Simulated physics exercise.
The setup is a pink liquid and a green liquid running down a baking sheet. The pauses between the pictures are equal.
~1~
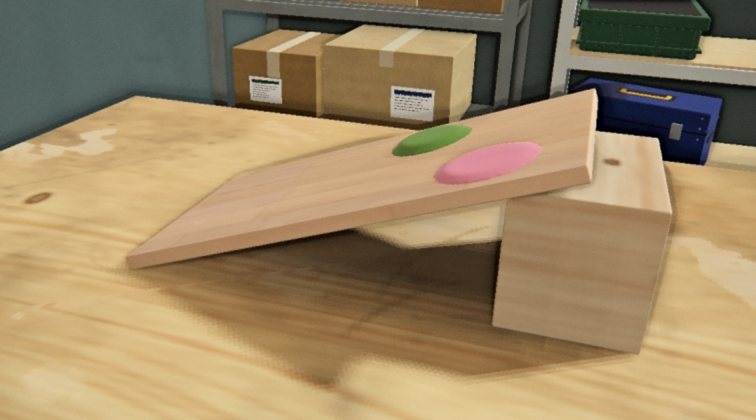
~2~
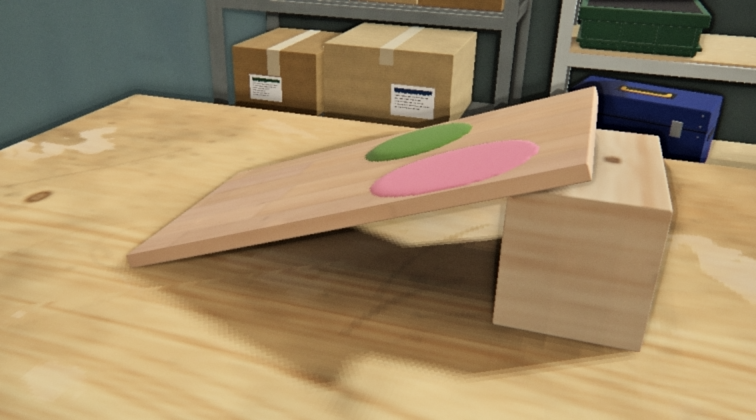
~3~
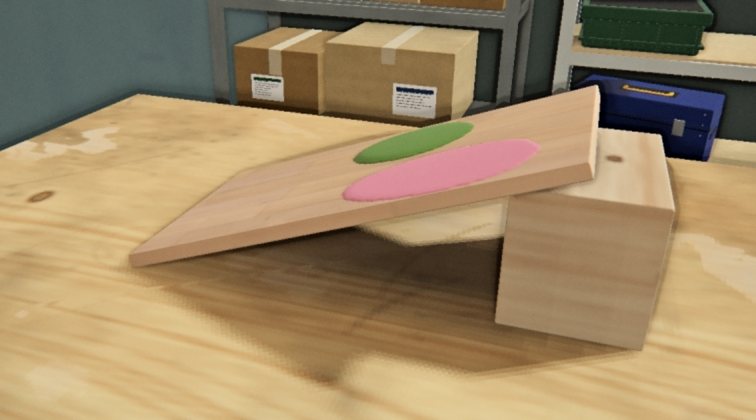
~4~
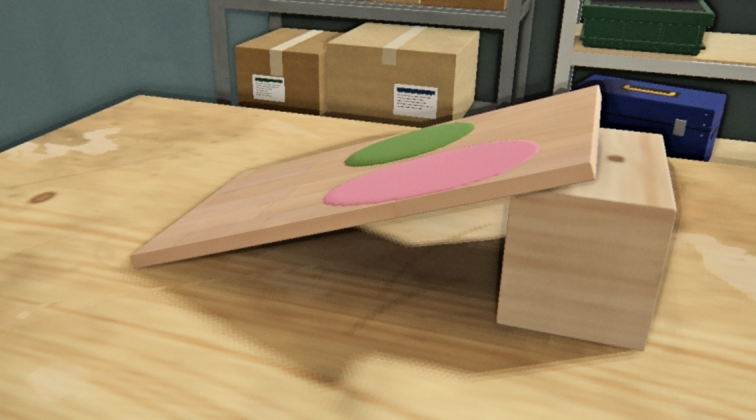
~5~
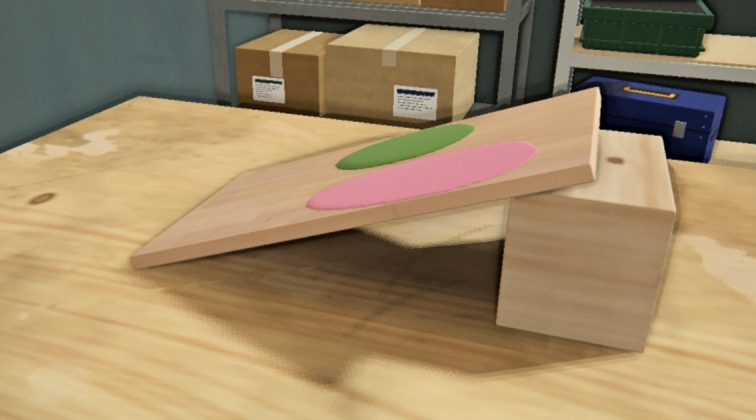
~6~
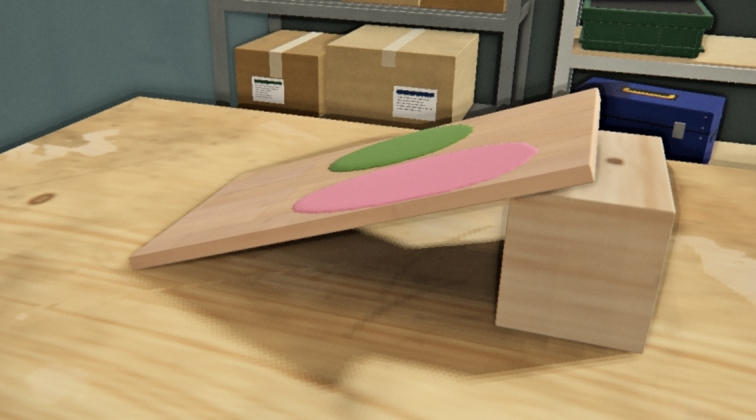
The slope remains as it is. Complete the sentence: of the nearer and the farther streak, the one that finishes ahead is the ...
The nearer streak.
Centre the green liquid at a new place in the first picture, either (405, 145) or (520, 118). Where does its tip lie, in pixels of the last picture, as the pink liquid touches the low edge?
At about (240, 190), and at (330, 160).
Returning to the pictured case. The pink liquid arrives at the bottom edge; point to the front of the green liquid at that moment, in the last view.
(262, 179), roughly.
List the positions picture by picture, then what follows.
In the first frame, tip of the pink liquid a quarter of the way down; tip of the green liquid (403, 145) half way down.
In the second frame, tip of the pink liquid (384, 180) half way down; tip of the green liquid half way down.
In the third frame, tip of the pink liquid half way down; tip of the green liquid (366, 152) half way down.
In the fourth frame, tip of the pink liquid (337, 190) half way down; tip of the green liquid half way down.
In the fifth frame, tip of the pink liquid half way down; tip of the green liquid (346, 158) three quarters of the way down.
In the sixth frame, tip of the pink liquid (304, 199) three quarters of the way down; tip of the green liquid three quarters of the way down.
Soon after, the pink liquid is three quarters of the way down; the green liquid is three quarters of the way down.
Later, the pink liquid is close to the edge; the green liquid is three quarters of the way down.
In the end, the pink liquid is at the low edge; the green liquid is close to the edge.
